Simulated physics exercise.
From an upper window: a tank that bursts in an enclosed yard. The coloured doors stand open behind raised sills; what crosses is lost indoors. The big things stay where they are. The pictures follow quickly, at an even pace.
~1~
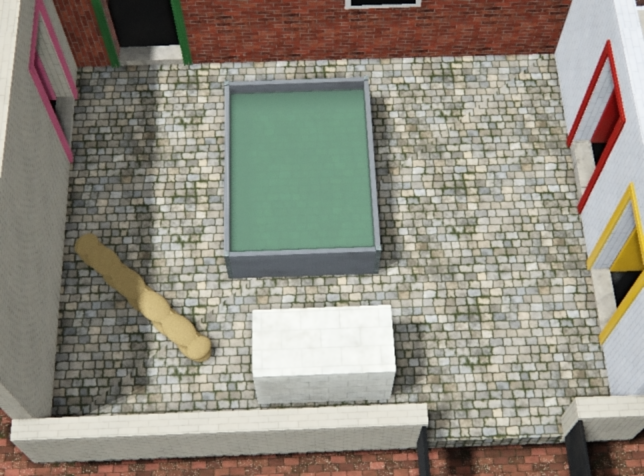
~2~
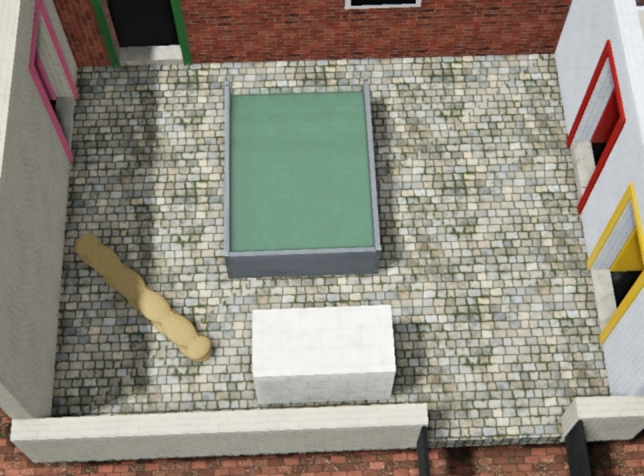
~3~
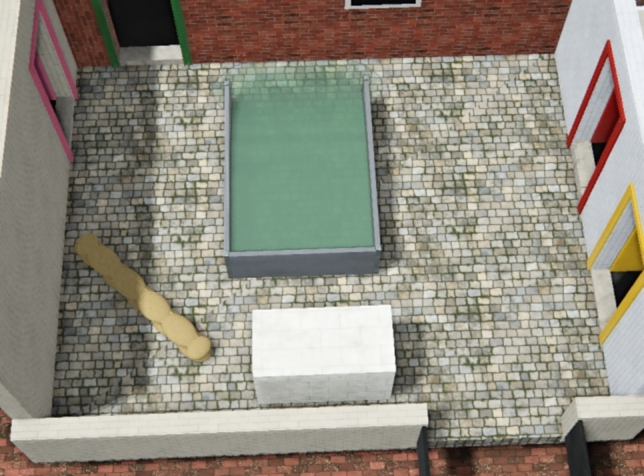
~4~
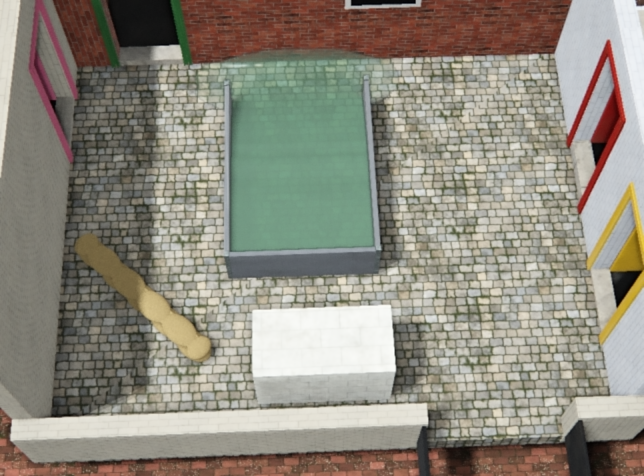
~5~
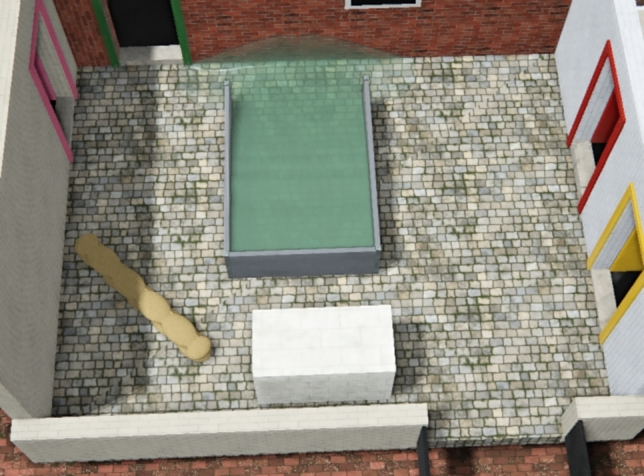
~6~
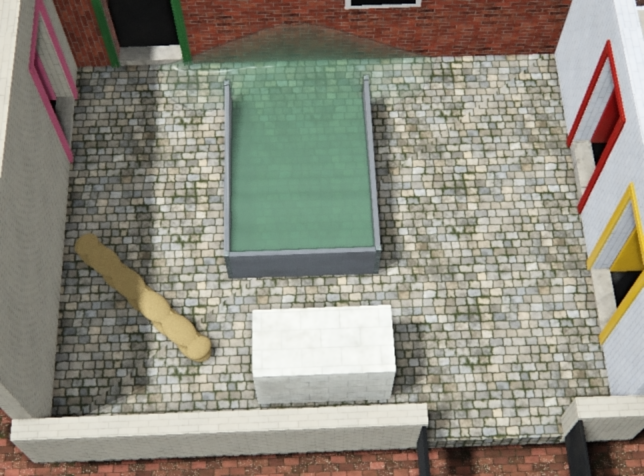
The clip shows a walled cobbled yard with a grey tank of green water, a white block and a pale wooden post; water pours out on the tank's far side and spreads across the cobbles along the brick wall.
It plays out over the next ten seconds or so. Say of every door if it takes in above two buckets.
In the end: The yellow door stays under that; the red door stays under that; the pink door takes more than that; the green door stays under that.
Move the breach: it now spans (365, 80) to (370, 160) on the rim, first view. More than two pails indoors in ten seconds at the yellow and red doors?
One by one: The yellow one passes that mark, the red one floods.
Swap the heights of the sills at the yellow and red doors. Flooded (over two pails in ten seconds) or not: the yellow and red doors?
In short: The yellow door stays under, the red door is over.
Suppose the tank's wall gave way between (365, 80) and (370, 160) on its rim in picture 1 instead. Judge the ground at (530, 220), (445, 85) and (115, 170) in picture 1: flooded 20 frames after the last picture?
In that order: Awash, awash, clear.
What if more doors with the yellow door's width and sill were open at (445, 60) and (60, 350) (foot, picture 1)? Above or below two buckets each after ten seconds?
As listed: Is over, keeps below it.
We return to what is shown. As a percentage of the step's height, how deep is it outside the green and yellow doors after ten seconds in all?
About 50 and 80 per cent.
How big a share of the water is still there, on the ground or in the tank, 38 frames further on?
Near 88 in a hundred.
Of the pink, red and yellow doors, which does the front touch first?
The pink door.
A moment on, water covers 20 % of the floor; the yellow door not reached, the red door not reached, the pink door not reached, the green door wet at the sill, nothing in.
Next, water covers 30 % of the floor; the yellow door not reached, the red door wet at the sill, nothing in, the pink door over two buckets in, the green door wet at the sill, nothing in.
Then, water covers 50 % of the floor; the yellow door wet at the sill, nothing in, the red door wet at the sill, nothing in, the pink door far over two buckets in, the green door under two buckets in.
Later, water covers 80 % of the floor; the yellow door under two buckets in, the red door wet at the sill, nothing in, the pink door far over two buckets in, the green door under two buckets in.
In the end, water covers 90 % of the floor; the yellow door under two buckets in, the red door wet at the sill, nothing in, the pink door far over two buckets in, the green door under two buckets in.
